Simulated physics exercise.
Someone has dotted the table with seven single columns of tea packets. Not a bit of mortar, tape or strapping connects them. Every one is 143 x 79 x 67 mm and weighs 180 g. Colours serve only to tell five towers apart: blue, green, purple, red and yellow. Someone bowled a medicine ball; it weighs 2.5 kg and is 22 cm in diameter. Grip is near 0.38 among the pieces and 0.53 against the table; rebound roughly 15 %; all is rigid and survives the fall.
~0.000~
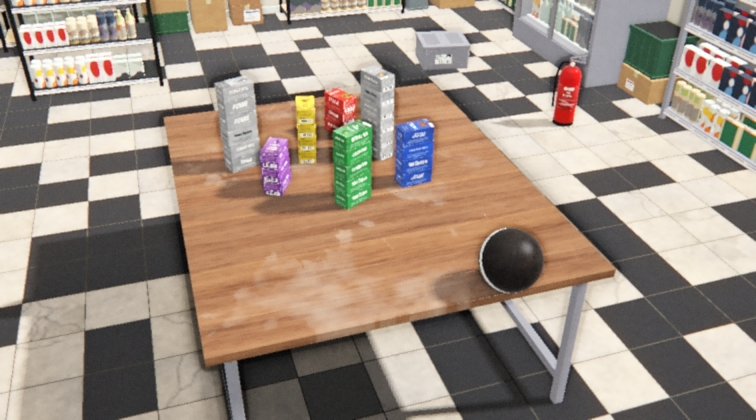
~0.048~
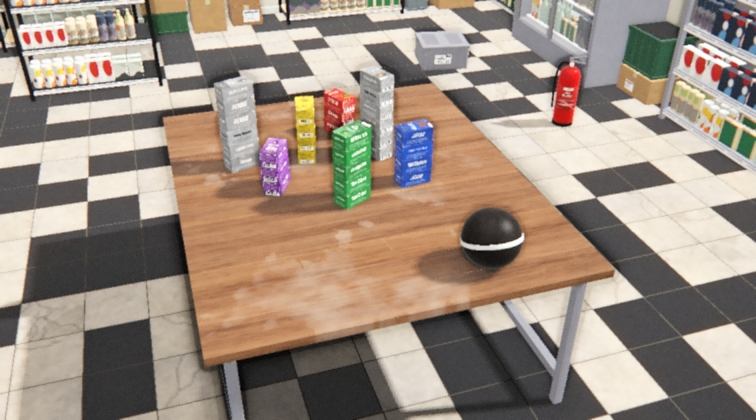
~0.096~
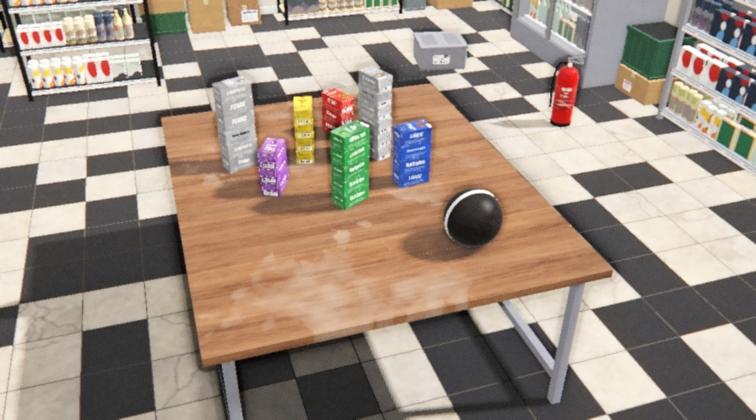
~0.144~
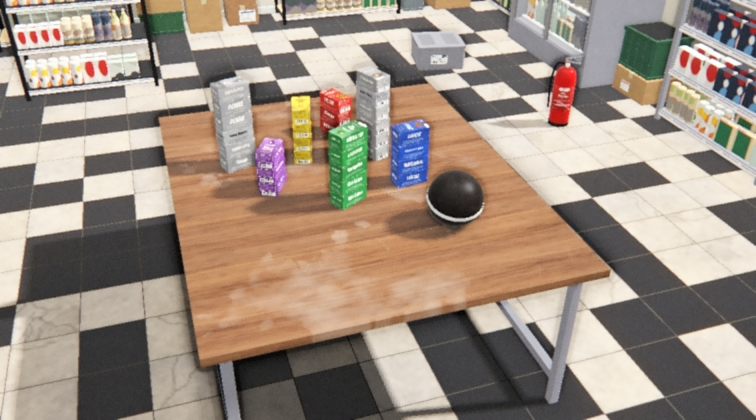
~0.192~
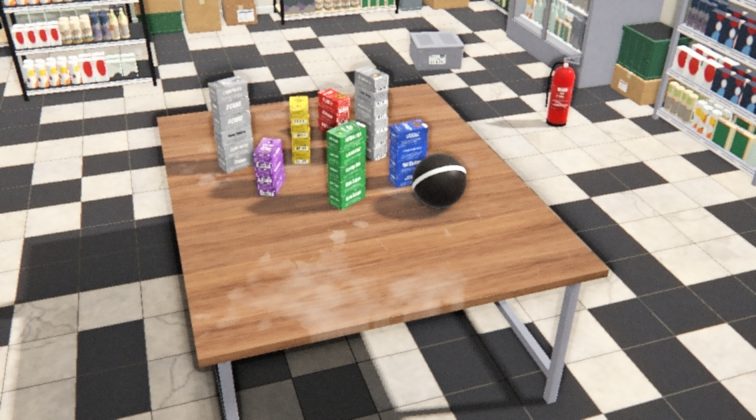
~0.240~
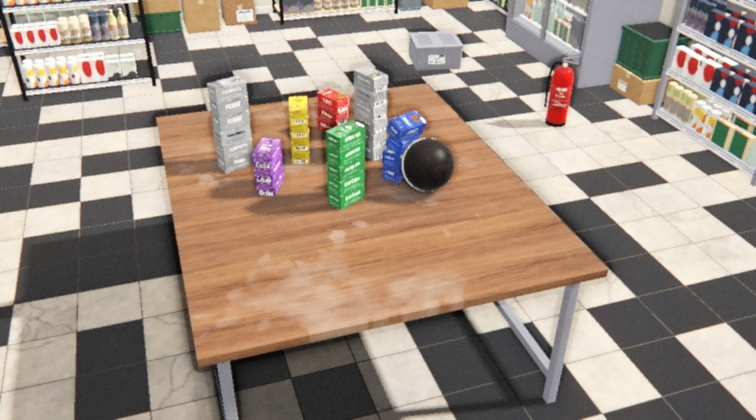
The clip opens on a wooden table in a shop, with separate stacks of coloured packets near its far side and a black ball with a white stripe at the near right. The ball rolls away from the camera and leftward, reaches the blue stack and knocks it into a leftward lean, while the other stacks stay upright.
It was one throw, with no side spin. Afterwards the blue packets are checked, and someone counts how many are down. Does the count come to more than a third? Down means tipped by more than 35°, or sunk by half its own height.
Yes.
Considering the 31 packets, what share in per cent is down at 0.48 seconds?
By then, 15 per cent.
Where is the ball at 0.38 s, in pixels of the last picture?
Location: Close to (414, 138).
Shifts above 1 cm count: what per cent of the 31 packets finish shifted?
Displaced: 40 %.
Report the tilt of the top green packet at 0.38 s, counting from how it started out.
Near 0 degrees from how it began.
Around 0.30 s, ball still moving; 2 of the 4 blue packets down (2 of 31 in all colours); top blue packet on its side.
Around 0.38 s, ball still moving; 2 of the 4 blue packets down (2 of 31 in all colours); top blue packet on its side; top red packet displaced 12 mm.
Around 0.48 s, ball still moving; 2 of the 4 blue packets down (4 of 31 in all colours); top blue packet on its side; top red packet displaced 57 mm.
Around 0.64 s, ball still moving; 3 of the 4 blue packets down (5 of 31 in all colours); top blue packet upside down; top red packet displaced 7 cm.
Finally (1.7 s), ball rolling away; 3 of the 4 blue packets down (5 of 31 in all colours); top blue packet on its side; top red packet displaced 7 cm. That is 75 per cent. Seen by the last camera, middles, top blue packet near (371, 186), top red packet near (325, 96).
